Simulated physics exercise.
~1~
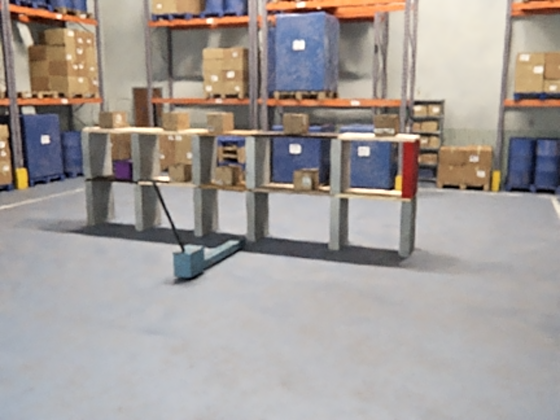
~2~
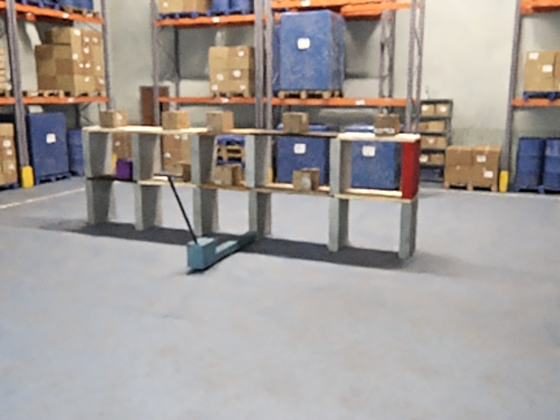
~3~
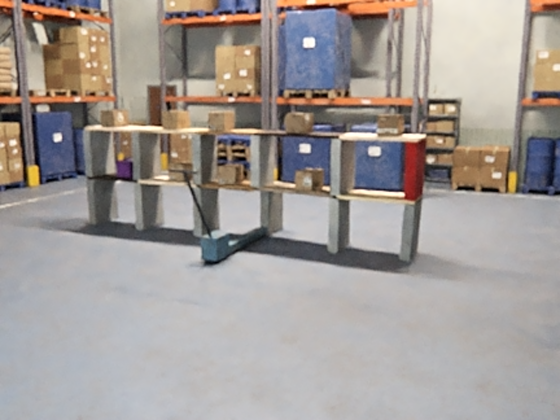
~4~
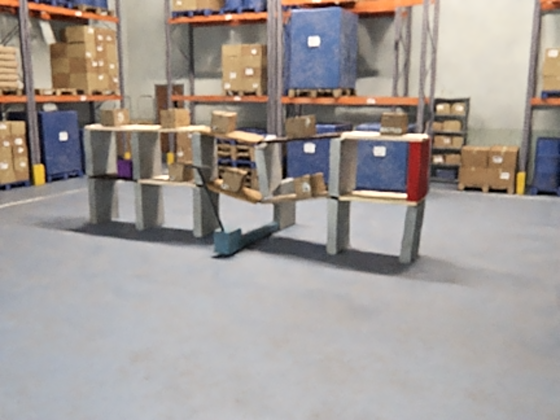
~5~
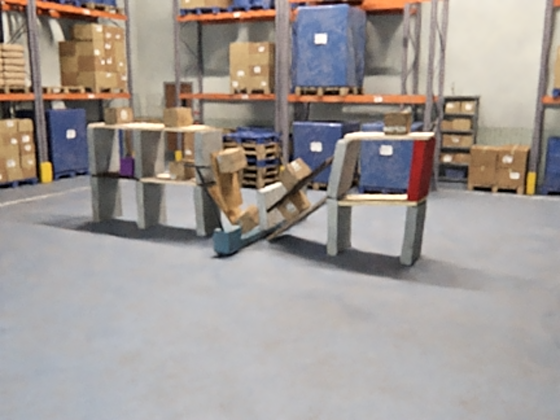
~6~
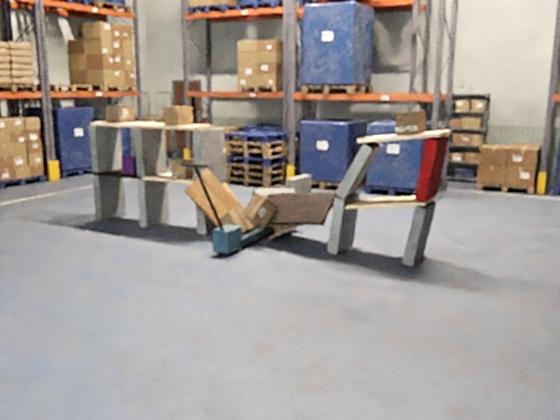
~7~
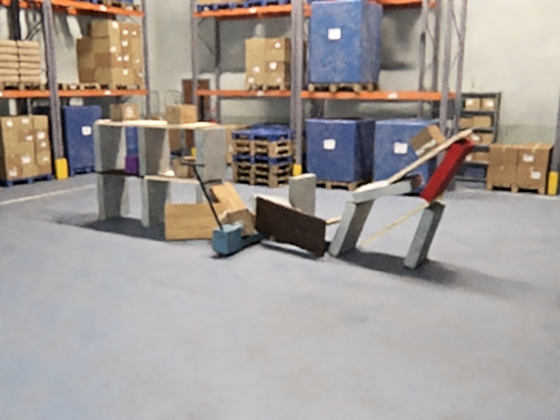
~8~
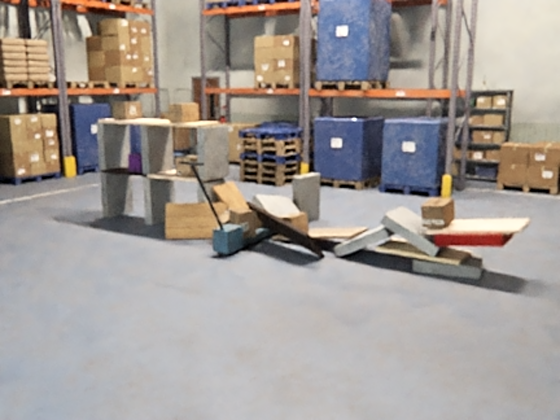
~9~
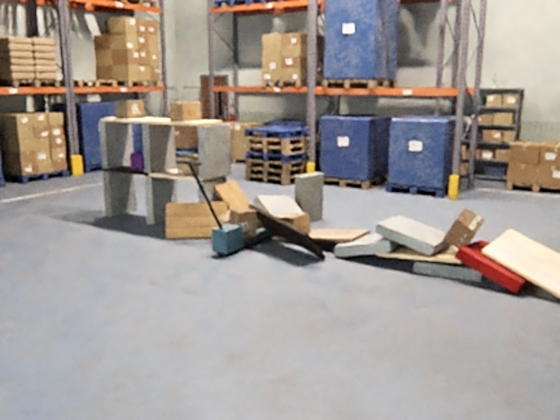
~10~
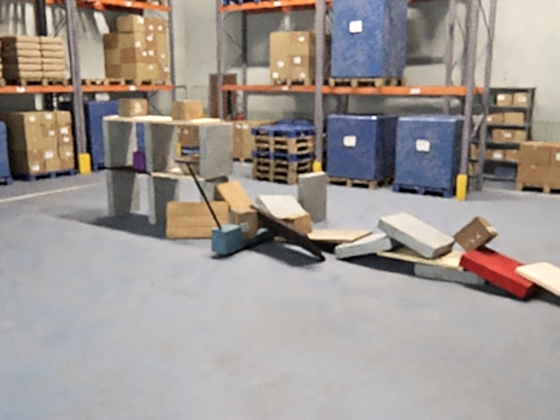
Teal jack sliding into a two-tier board-and-block shelf, its middle and right side collapsing to the floor, left section still standing.
